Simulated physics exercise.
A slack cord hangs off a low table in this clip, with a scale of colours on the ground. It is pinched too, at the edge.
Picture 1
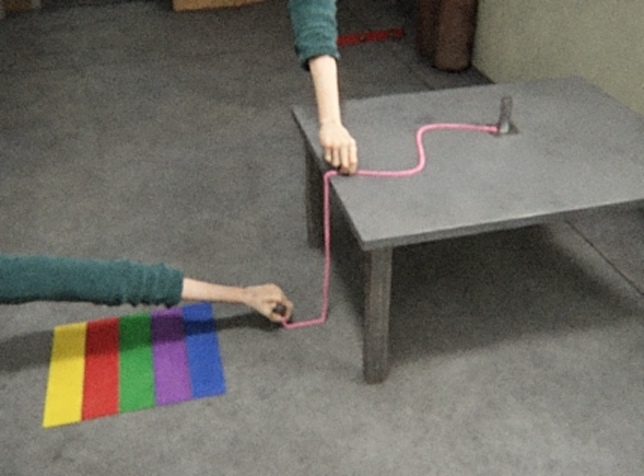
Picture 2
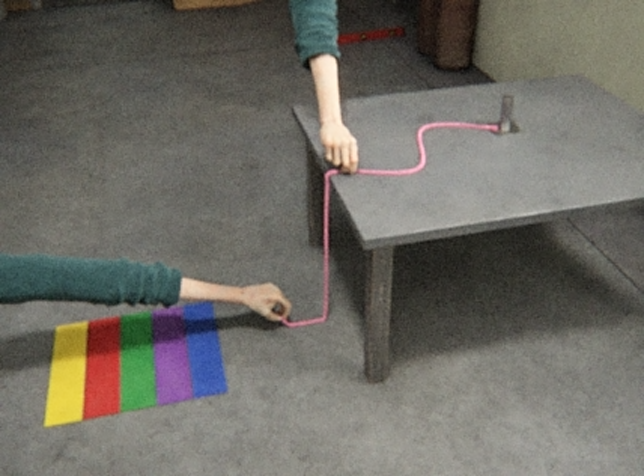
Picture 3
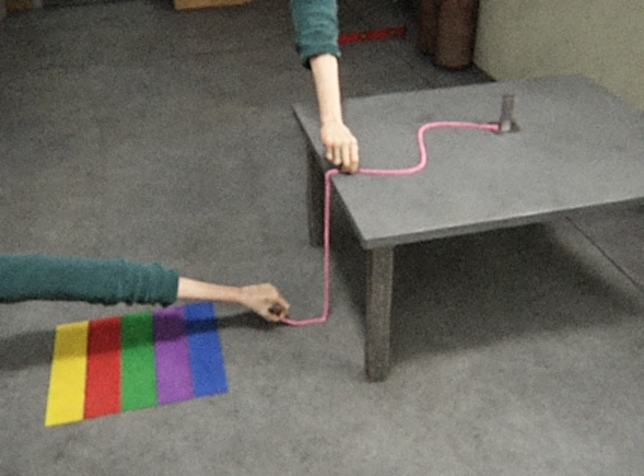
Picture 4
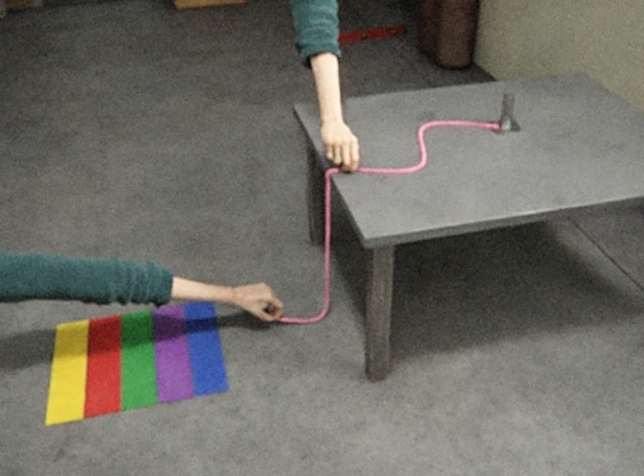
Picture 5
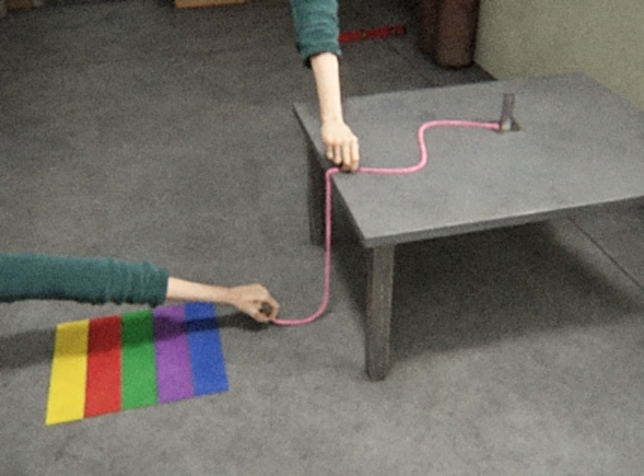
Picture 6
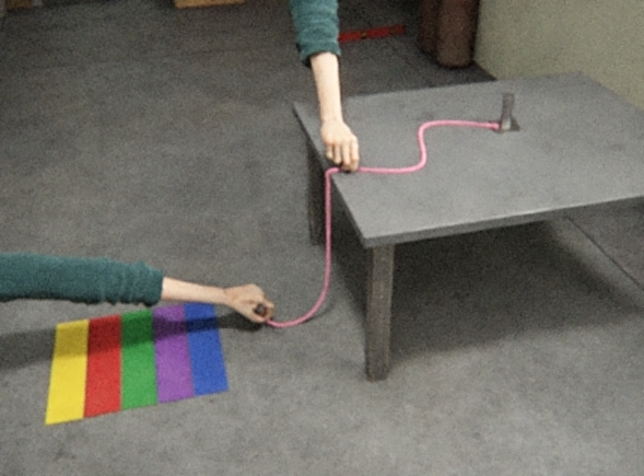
A hand near the floor drew the end of a pink cord slightly left toward the coloured stripes, and the hanging part curved a little while another hand pinched it at the table's edge.
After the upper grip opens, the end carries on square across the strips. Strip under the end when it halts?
Red strip.
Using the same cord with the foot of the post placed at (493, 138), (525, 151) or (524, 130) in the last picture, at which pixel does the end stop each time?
Approximate places, in that order: (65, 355), (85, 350), (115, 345).
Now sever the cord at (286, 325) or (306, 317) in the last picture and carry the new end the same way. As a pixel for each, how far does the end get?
About (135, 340) and (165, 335).
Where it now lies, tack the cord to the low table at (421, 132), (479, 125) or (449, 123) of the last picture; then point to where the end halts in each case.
Near (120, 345), then (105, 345), then (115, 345).
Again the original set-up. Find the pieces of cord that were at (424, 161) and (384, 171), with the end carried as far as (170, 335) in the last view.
The first lands at (362, 156), while the second lands at (325, 177).
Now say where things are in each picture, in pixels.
In the first picture, end (283, 318); blue (207, 377); purple (172, 384); green (137, 390); red (100, 397); yellow (63, 404).
In the second picture, end (281, 318); cord through (463, 126) (421, 142) (403, 173) (328, 180) (326, 246) (326, 307).
In the third picture, end (279, 318).
In the fourth picture, end (274, 318); cord through (464, 124) (421, 141) (403, 171) (328, 178) (327, 244) (326, 305).
In the fifth picture, end (269, 318).
In the sixth picture, end (264, 319); cord through (464, 124) (421, 140) (403, 171) (328, 178) (328, 243) (318, 305).
Early on, end near (170, 335); over purple.
Midway, end near (126, 343); over green.
At the end of the slack, end near (98, 347); over red. The red one.
